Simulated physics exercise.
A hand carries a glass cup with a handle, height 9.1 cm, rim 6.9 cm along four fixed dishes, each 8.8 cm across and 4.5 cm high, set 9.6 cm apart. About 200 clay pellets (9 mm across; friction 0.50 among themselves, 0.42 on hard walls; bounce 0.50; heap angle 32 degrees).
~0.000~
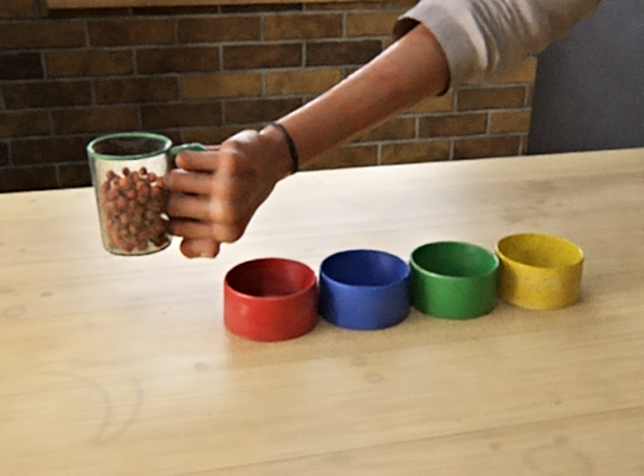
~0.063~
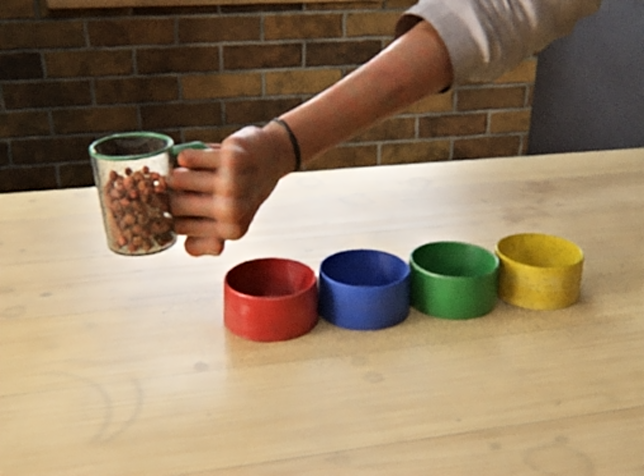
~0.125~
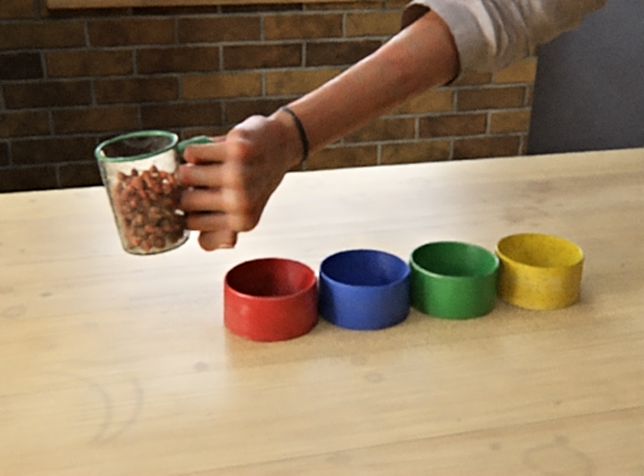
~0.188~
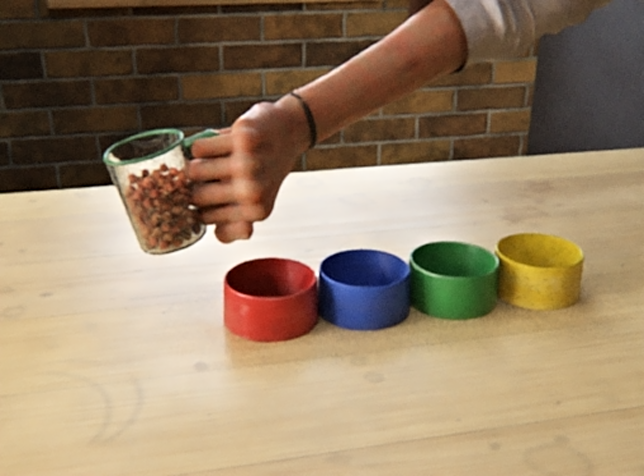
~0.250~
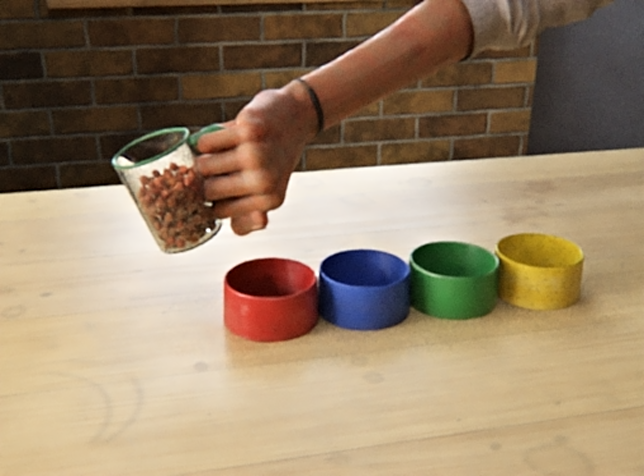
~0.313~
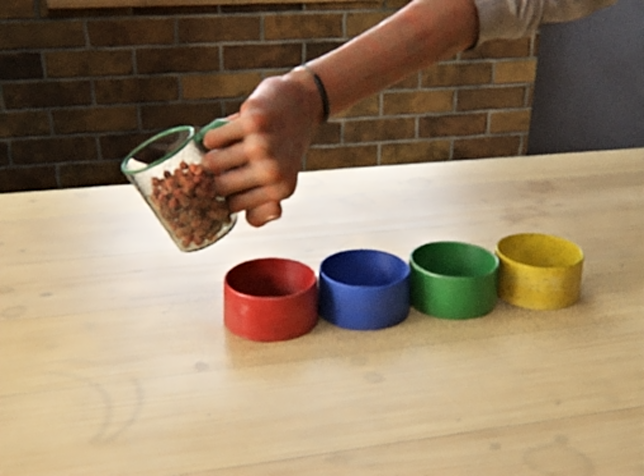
A hand moves a glass cup of brown pellets slightly right while tilting it leftward.
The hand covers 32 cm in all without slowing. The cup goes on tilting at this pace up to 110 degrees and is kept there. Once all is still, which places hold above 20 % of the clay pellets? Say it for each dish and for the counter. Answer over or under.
Red: Over, blue: Over, green: Under, yellow: Under, counter: Under.
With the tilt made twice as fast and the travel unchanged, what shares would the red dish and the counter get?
In that case red 50, counter 40.
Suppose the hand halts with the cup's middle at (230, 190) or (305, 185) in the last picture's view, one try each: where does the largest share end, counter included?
Most goes to: Counter; red.
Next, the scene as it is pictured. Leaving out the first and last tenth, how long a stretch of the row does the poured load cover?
About 13 cm.
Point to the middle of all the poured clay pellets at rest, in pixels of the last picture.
At about (350, 299).
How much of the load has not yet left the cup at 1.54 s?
Some 40 per cent of the load.
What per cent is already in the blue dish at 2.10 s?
Near 50 per cent so far.
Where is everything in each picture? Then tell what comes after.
In the first picture, cup at (134, 195), tilt 0 degrees, lip at (89, 149), moved 0.0 cm; middle of the pieces at (140, 215); red dish at (270, 277); blue dish at (365, 268); green dish at (454, 259); yellow dish at (539, 251).
In the second picture, cup at (137, 195), tilt 2 degrees, lip at (91, 150), moved 0.3 cm; middle of the pieces at (144, 215).
In the third picture, cup at (147, 194), tilt 7 degrees, lip at (97, 153), moved 1.1 cm; middle of the pieces at (155, 213).
In the fourth picture, cup at (159, 193), tilt 13 degrees, lip at (105, 158), moved 2.2 cm; middle of the pieces at (169, 211).
In the fifth picture, cup at (171, 192), tilt 19 degrees, lip at (114, 163), moved 3.3 cm; middle of the pieces at (183, 209).
In the sixth picture, cup at (184, 192), tilt 26 degrees, lip at (123, 168), moved 4.4 cm; middle of the pieces at (197, 207); red dish at (270, 277); blue dish at (365, 268); green dish at (454, 259); yellow dish at (539, 251). Its pace works out near 100 degrees a second; the hand travels 17 cm a second.
After 1.05 s, tilt 101 degrees; cup holds 95 %.
After 1.54 s, tilt 110 degrees; cup holds 40 %, red 30 %, blue 20 %.
After 2.10 s, tilt 110 degrees; cup holds 5 %, red 30 %, blue 50 %, green 5 %.
In the end, at 2.8 s, red 30 %, blue 55 %, green 5 %, yellow 0 %, counter 10 %.
